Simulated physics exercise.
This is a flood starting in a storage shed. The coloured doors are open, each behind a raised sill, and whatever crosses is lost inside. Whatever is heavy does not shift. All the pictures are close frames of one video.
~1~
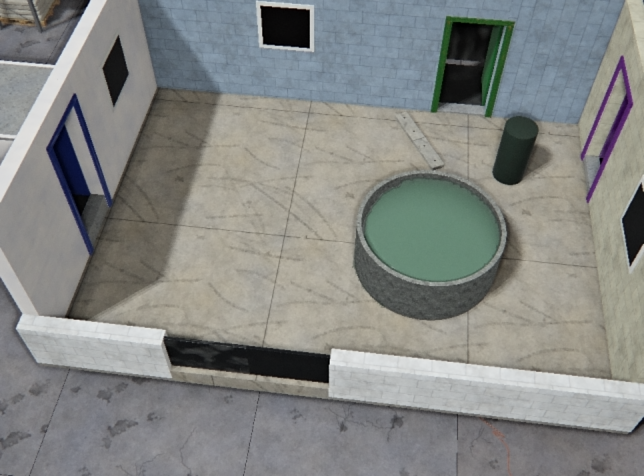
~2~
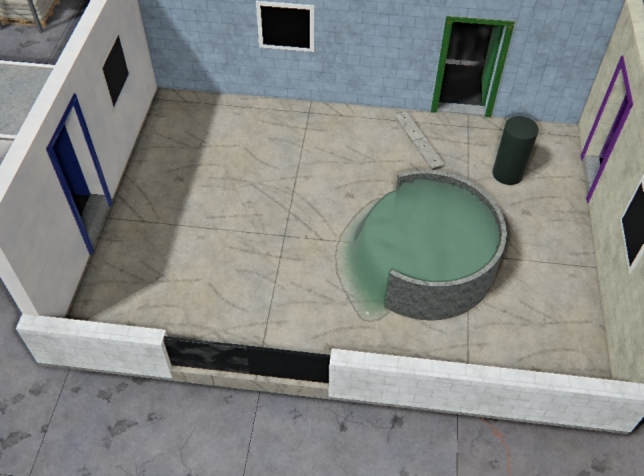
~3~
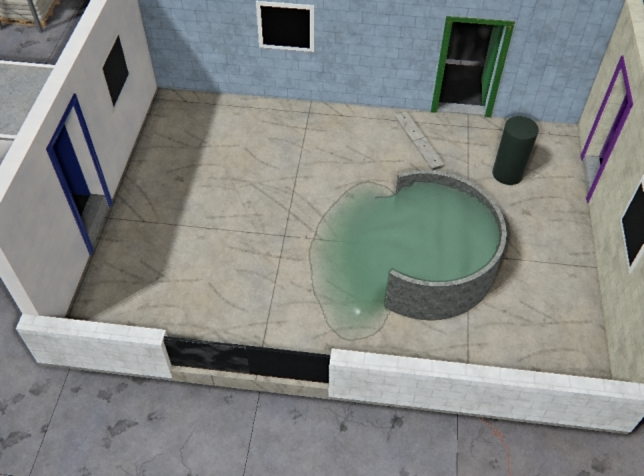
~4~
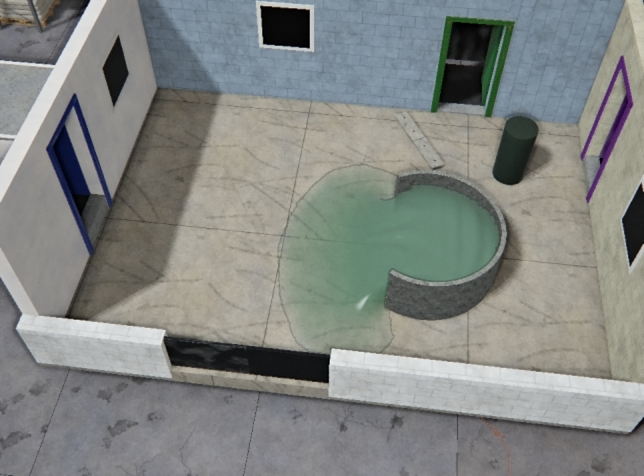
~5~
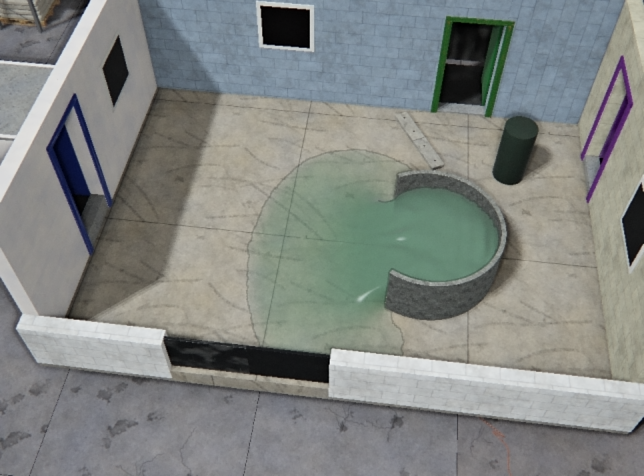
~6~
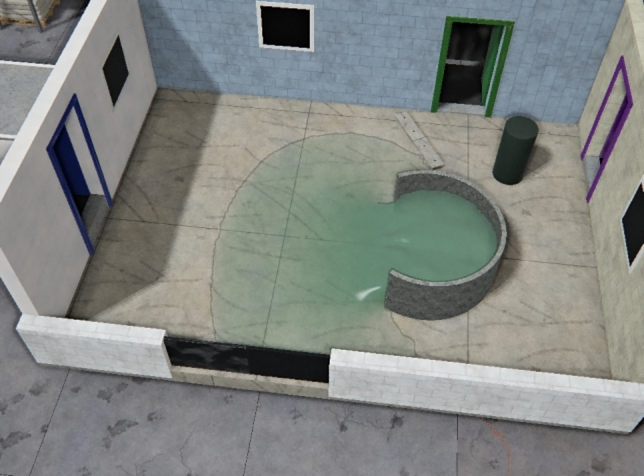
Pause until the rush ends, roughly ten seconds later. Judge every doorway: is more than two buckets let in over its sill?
My call: The blue door stays at two or fewer, the purple door stays at two or fewer, the green door stays at two or fewer.
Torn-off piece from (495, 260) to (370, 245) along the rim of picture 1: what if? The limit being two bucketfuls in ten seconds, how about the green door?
As for the green door, it tops the mark.
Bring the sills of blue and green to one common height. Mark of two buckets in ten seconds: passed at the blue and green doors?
Then: The blue door exceeds the limit; the green door stays within the limit.
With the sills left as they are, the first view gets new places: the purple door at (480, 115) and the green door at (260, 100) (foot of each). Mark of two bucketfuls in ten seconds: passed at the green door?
Note: Green door breaks the limit.
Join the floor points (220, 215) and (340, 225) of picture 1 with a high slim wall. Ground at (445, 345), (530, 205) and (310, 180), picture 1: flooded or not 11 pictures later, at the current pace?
Lab note - spot 1 parched, spot 2 parched, spot 3 inundated.
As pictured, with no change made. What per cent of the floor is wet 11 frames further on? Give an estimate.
Roughly 60 %.
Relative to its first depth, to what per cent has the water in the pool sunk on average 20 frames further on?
Estimate: Close to 12 %.
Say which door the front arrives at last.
It's the one in purple.
A moment on, water covers 60 % of the floor; the blue door wet at the sill, nothing in, the purple door not reached, the green door not reached.
Next, water covers 60 % of the floor; the blue door wet at the sill, nothing in, the purple door not reached, the green door not reached.
Then, water covers 60 % of the floor; the blue door wet at the sill, nothing in, the purple door not reached, the green door not reached.
Later, water covers 70 % of the floor; the blue door wet at the sill, nothing in, the purple door not reached, the green door wet at the sill, nothing in.
In the end, water covers 100 % of the floor; the blue door wet at the sill, nothing in, the purple door wet at the sill, nothing in, the green door wet at the sill, nothing in.
